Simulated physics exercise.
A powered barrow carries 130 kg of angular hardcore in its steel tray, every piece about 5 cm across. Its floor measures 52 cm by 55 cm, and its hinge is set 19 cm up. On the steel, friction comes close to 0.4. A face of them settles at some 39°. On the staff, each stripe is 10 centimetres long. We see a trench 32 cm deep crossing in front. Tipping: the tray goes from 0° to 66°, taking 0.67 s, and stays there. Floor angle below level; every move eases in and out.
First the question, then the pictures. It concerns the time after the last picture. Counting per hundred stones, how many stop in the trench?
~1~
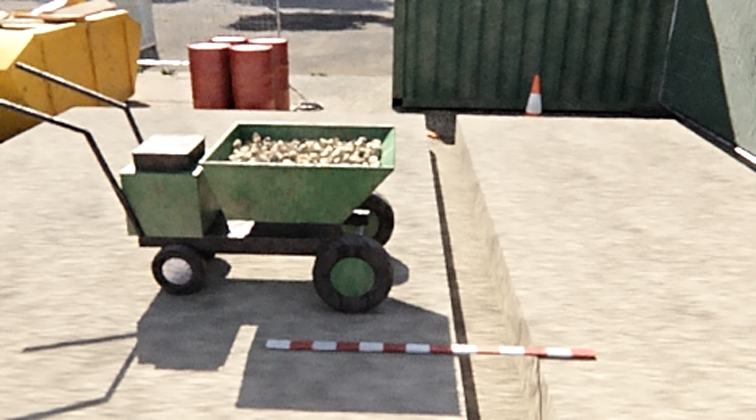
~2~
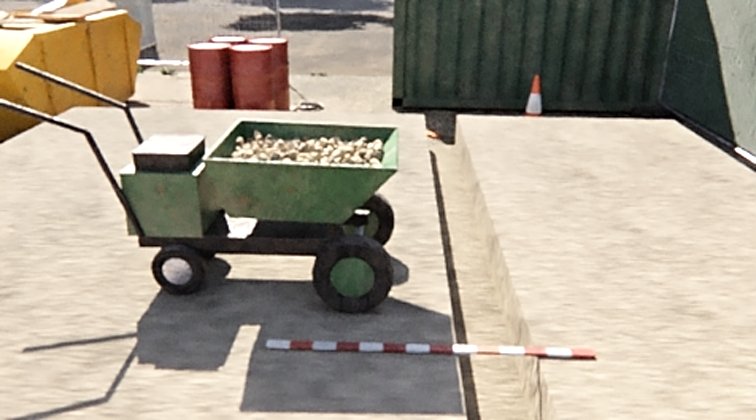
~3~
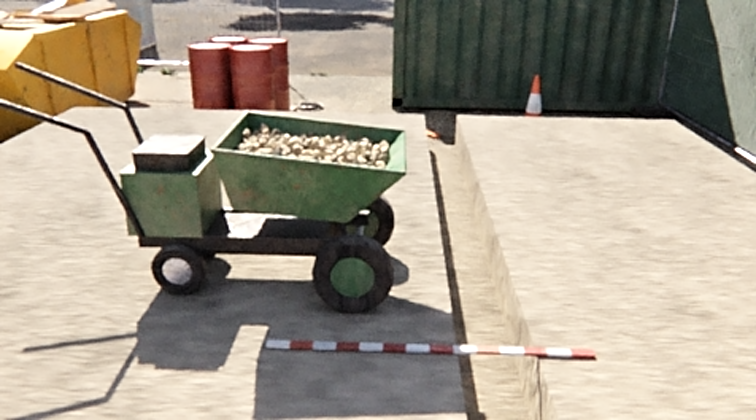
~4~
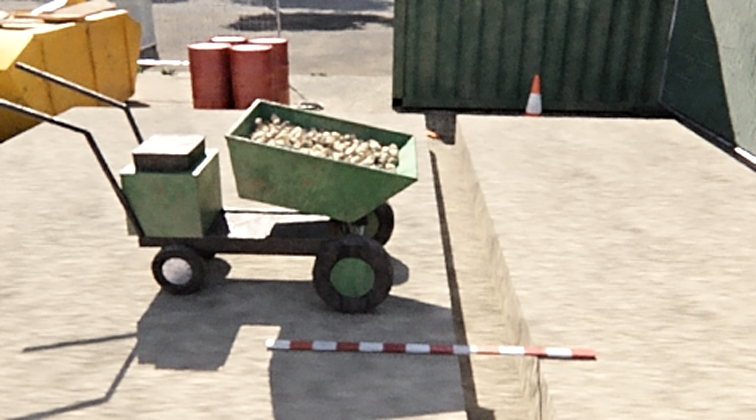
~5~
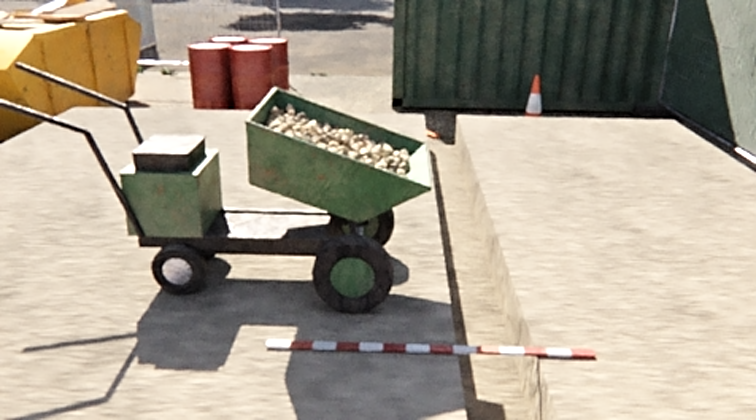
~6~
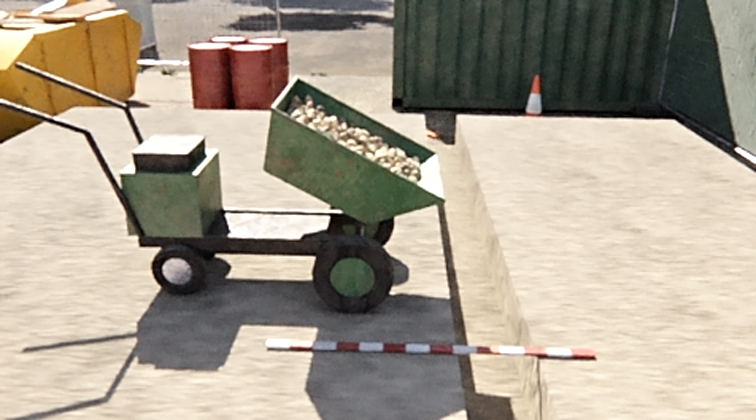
Some 53.
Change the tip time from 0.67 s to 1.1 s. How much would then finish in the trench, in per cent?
My guess is near 65 percent.
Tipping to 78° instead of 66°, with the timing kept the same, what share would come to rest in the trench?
Then about 70 per cent.
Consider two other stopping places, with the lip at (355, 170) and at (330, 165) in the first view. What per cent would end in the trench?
Roughly 75 in a hundred from the first, 60 in a hundred from the second.
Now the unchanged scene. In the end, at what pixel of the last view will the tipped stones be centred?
I'd point somewhere around (497, 318).
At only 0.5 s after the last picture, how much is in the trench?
Some 15 per cent.
Then, 0.2 s after the last picture the floor is at 55°, 100 % in the tray; the foremost stones are at (450, 216).
Then, 0.5 s after the last picture the floor is at 66°, 87 % in the tray, 13 % in the trench; the foremost stones are at (518, 275).
Then, 0.8 s after the last picture the floor is at 66°, 41 % in the tray, 31 % in the trench, 28 % past the trench; the foremost stones are at (646, 293).
Then, 2.8 s after the last picture the floor is at 66°, 19 % in the tray, 53 % in the trench, 28 % past the trench; the foremost stones are at (733, 297).
